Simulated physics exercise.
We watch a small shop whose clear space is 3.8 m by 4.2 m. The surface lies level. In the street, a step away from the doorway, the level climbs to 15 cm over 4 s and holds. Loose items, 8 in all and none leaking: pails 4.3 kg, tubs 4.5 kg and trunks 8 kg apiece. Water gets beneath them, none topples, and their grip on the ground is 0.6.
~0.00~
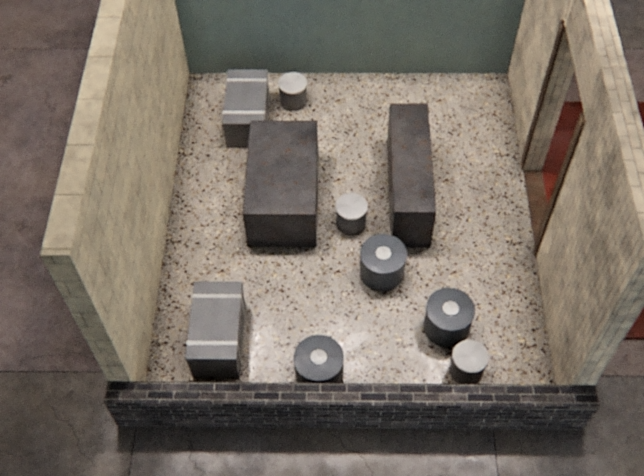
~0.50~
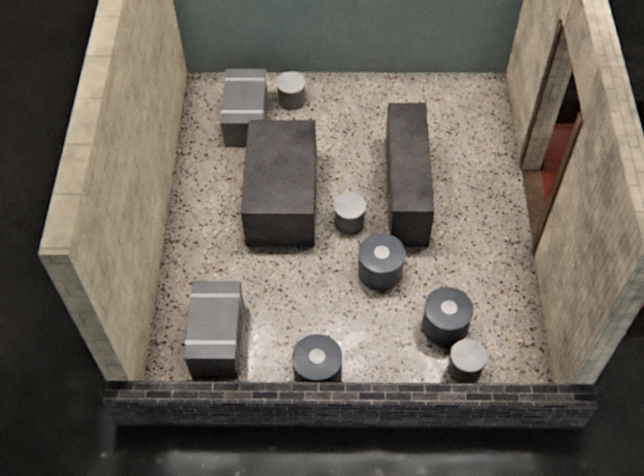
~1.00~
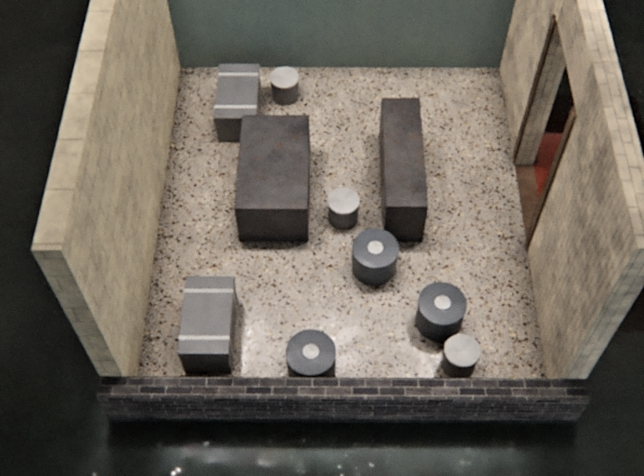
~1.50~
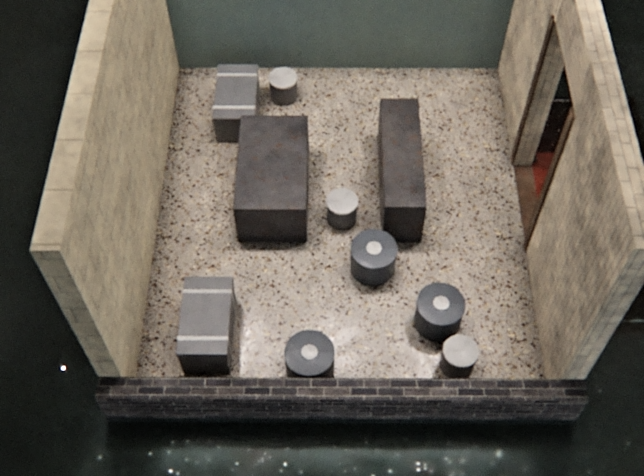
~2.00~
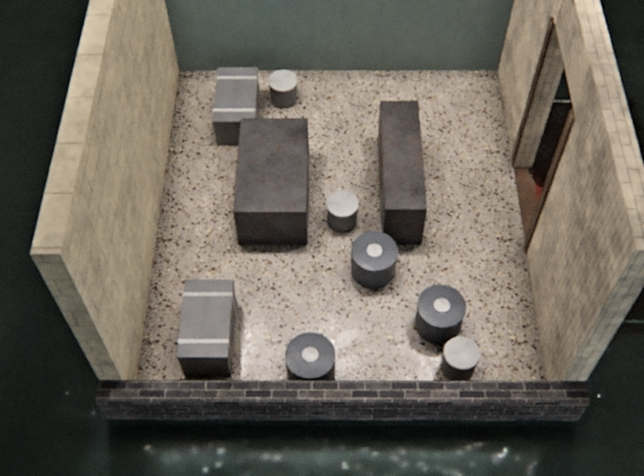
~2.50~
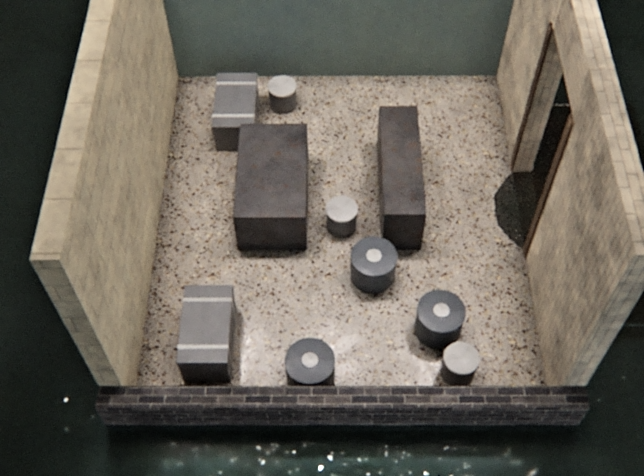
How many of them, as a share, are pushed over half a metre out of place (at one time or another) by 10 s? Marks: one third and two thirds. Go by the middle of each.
Share: Under a third.
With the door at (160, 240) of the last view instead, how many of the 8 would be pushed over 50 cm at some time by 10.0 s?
In that case 3 of them.
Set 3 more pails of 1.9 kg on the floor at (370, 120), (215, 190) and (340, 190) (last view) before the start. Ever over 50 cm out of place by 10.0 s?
In that order: Under, short of it, less.
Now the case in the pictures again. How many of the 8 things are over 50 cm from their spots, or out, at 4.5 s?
I count 0.
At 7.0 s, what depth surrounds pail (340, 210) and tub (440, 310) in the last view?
About 0 and 4 cm.
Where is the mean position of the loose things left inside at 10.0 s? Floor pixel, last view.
Near (291, 255).
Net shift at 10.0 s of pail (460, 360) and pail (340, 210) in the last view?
In that order: 30 cm, 0 cm.
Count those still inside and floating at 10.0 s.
3 of them.
After 3.5 s 0 of 8 are over 50 cm from their spots; 0 afloat.
After 4.5 s 0 of 8 are over 50 cm from their spots; 0 afloat.
After 7.0 s 0 of 8 are over 50 cm from their spots; 1 afloat.
After 10.0 s 2 of 8 are over 50 cm from their spots, and 2 have been at some point; 3 afloat.
